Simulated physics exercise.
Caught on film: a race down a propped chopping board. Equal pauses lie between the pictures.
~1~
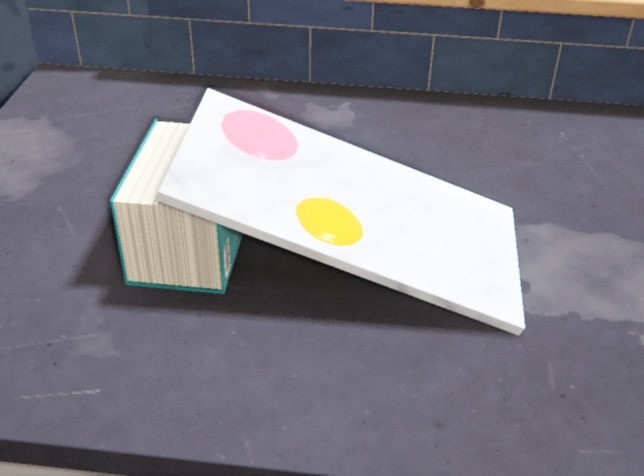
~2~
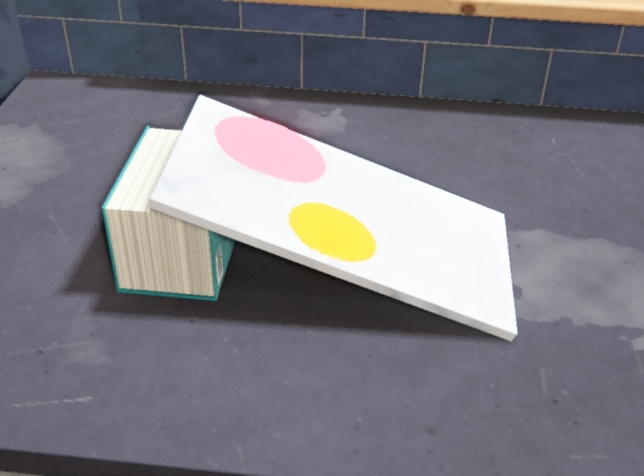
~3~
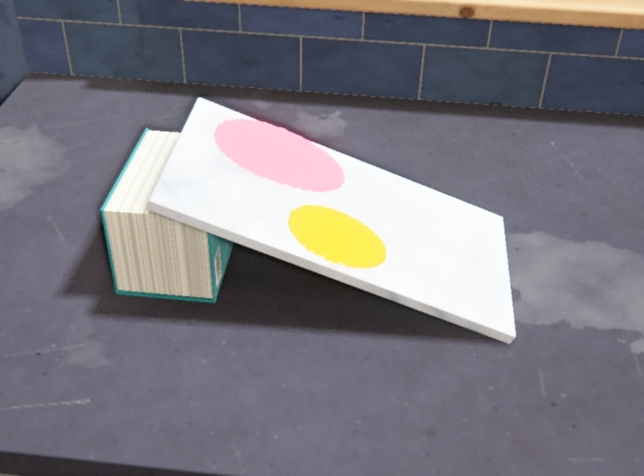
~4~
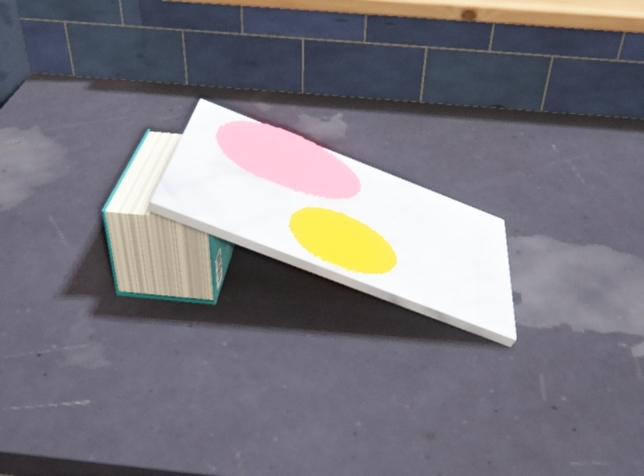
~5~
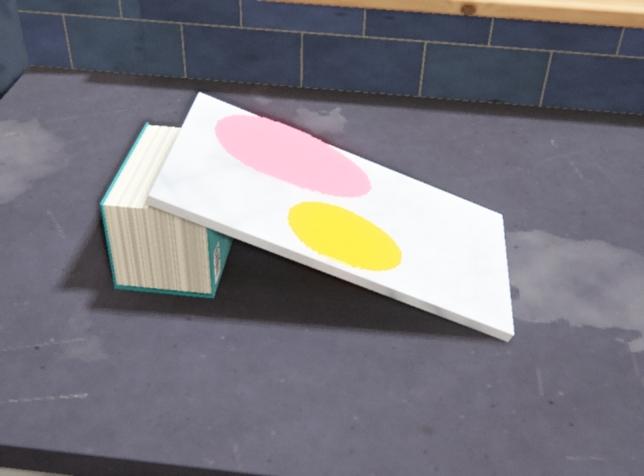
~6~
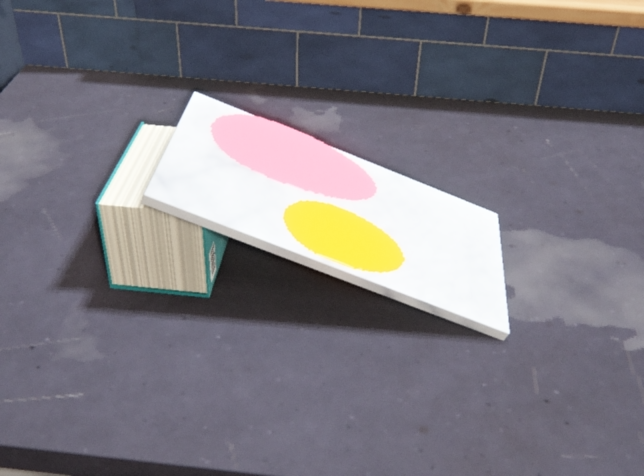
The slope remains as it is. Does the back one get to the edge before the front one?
Yes.
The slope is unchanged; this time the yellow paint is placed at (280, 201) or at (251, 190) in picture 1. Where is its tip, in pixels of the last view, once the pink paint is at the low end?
Tip, last view - start 1: (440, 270), start 2: (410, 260).
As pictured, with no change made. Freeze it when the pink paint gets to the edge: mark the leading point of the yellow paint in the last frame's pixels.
About (479, 287) in pixels.
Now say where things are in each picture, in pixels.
Tip of the yellow paint half way down; tip of the pink paint (291, 145) a quarter of the way down, in the first picture.
Tip of the yellow paint (366, 243) half way down; tip of the pink paint half way down, in the second picture.
Tip of the yellow paint half way down; tip of the pink paint (338, 176) half way down, in the third picture.
Tip of the yellow paint (386, 255) three quarters of the way down; tip of the pink paint half way down, in the fourth picture.
Tip of the yellow paint three quarters of the way down; tip of the pink paint (364, 183) half way down, in the fifth picture.
Tip of the yellow paint (395, 255) three quarters of the way down; tip of the pink paint half way down, in the sixth picture.
Soon after, the yellow paint is three quarters of the way down; the pink paint is three quarters of the way down.
Later, the yellow paint is close to the edge; the pink paint is close to the edge.
In the end, the yellow paint is close to the edge; the pink paint is at the low edge.
